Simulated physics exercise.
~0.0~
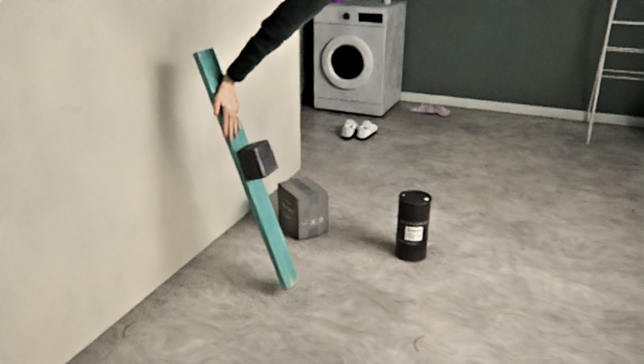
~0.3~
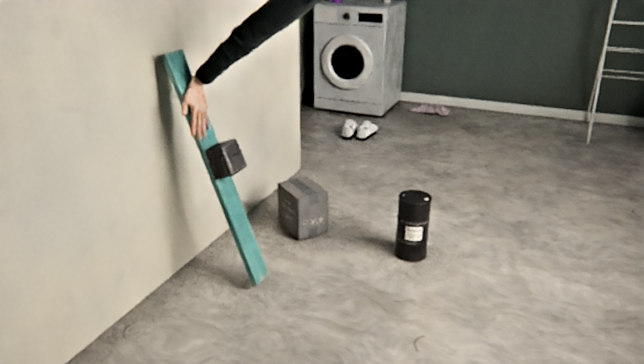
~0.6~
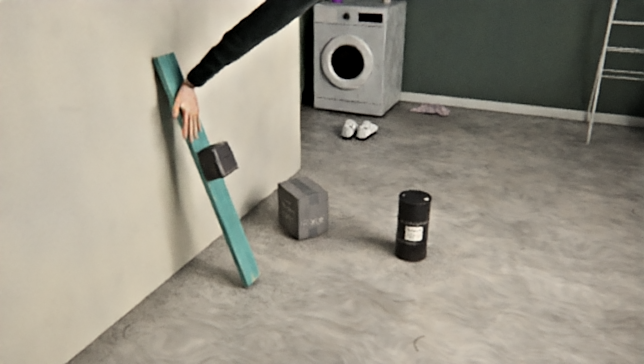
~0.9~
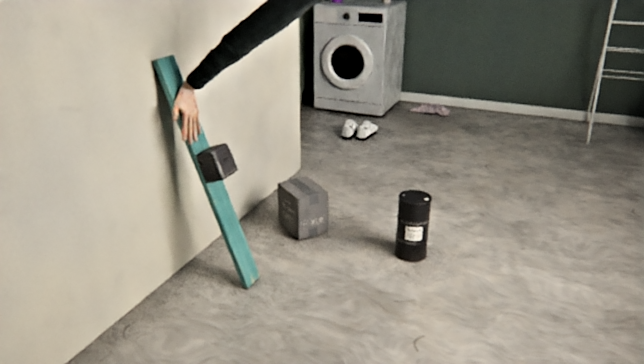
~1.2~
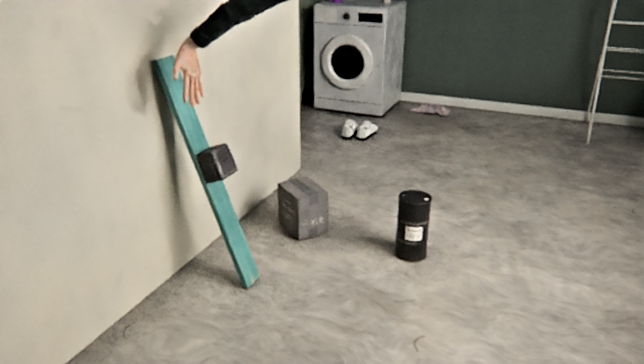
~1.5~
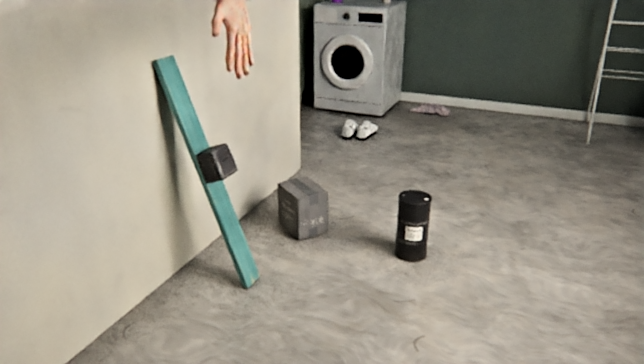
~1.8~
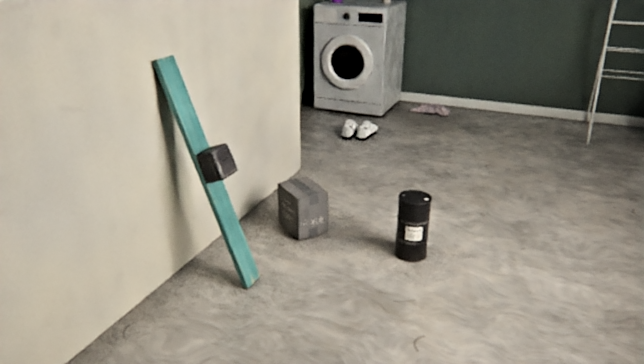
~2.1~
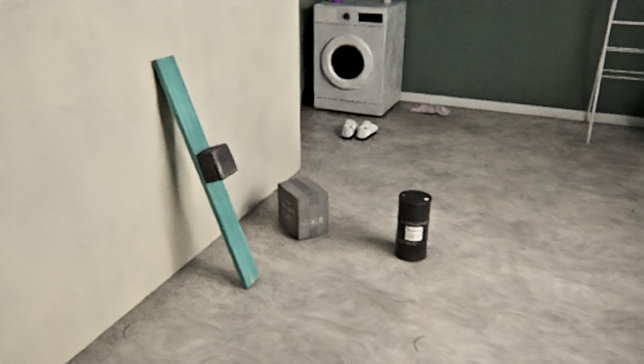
A hand moved a turquoise plank with a small dark block on it to the left and leaned it against a pale wall, then let go and withdrew. The plank stayed propped up, while the grey box and black canister stood still nearby.
